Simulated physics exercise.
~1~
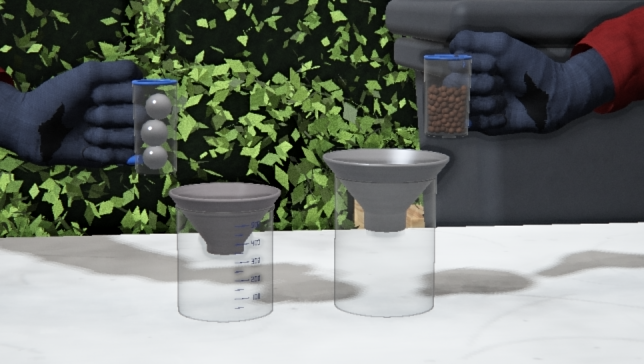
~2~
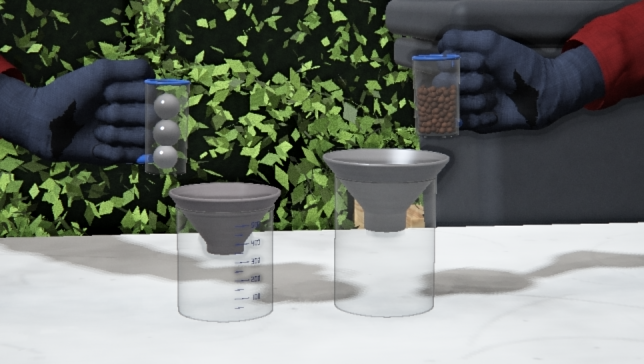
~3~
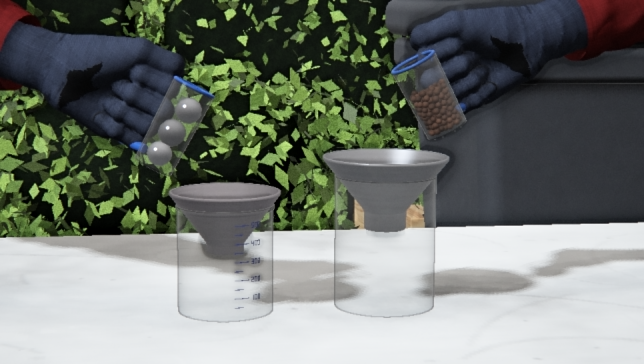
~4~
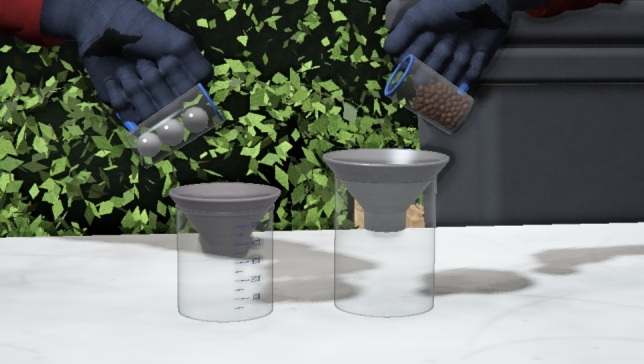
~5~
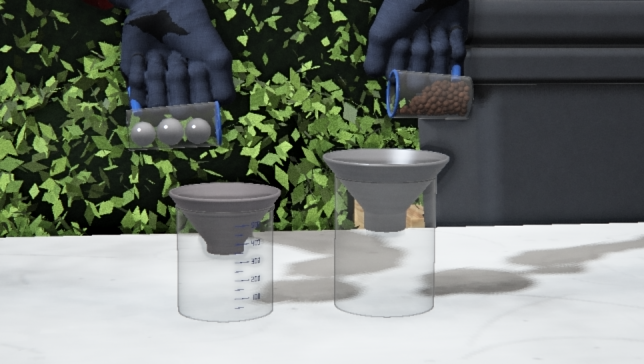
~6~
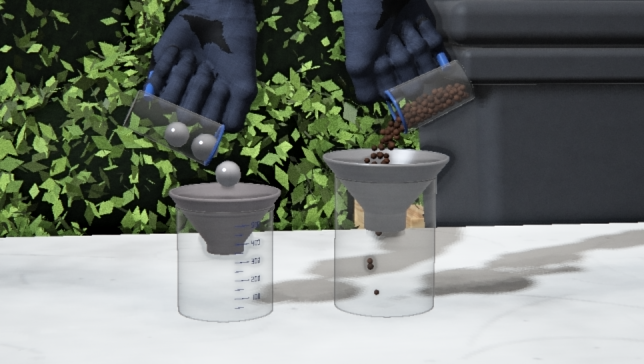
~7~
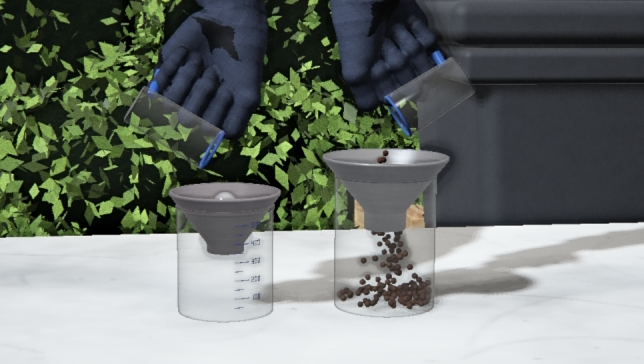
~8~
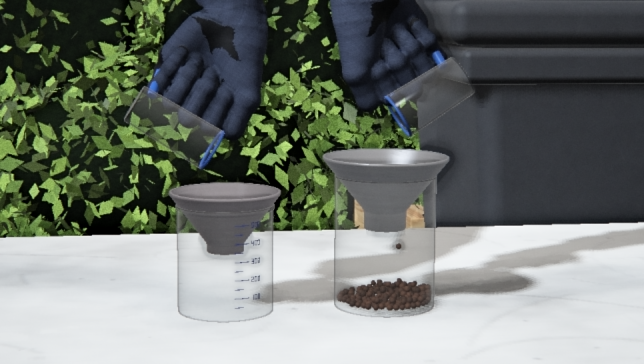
Two dark-gloved hands, the right one with a red sleeve, hold clear, blue-rimmed cups above a pale marble surface, seen from a still camera in front of leafy green foliage and a dark grey structure. The left cup holds three grey balls and the right one small brown beads, each above a grey funnel in a clear jar. Both hands tip their cups over. The balls drop into the left funnel while the beads stream through the right one. Finally, both cups are empty, the left jar holds nothing, its balls stuck in the funnel, and the beads lie piled in the right jar.
